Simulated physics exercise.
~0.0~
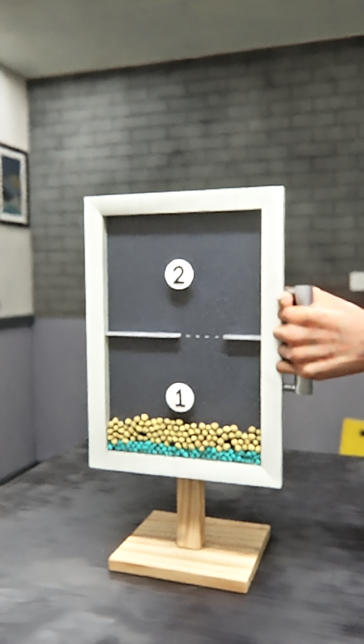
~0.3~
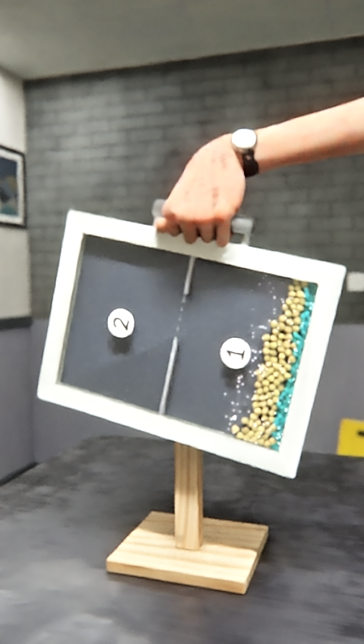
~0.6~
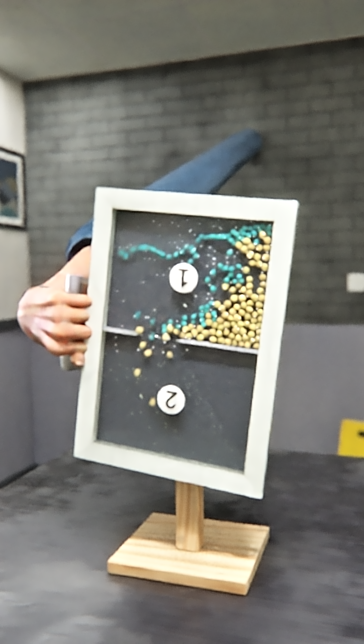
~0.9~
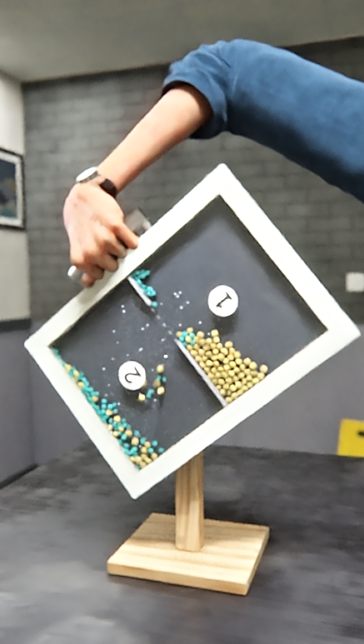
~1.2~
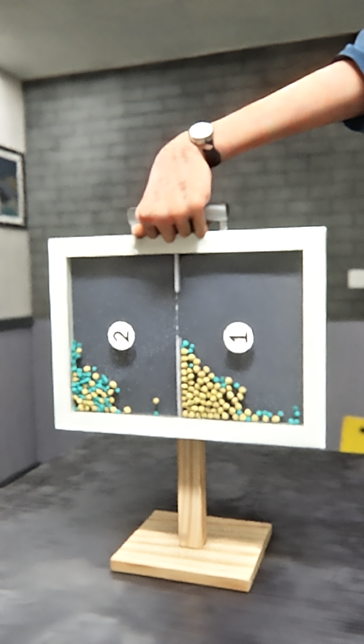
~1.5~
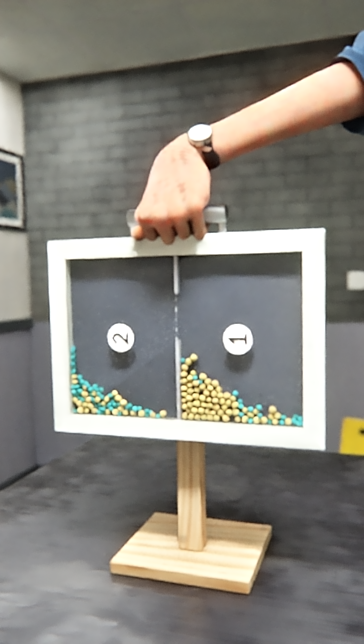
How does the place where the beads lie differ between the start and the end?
At the start the beads lie in a bed along the bottom of the lower chamber, low in the upright case. At the end their middle sits somewhat higher, as they rest in two sloping heaps, one in each of the side-by-side chambers of the sideways case.
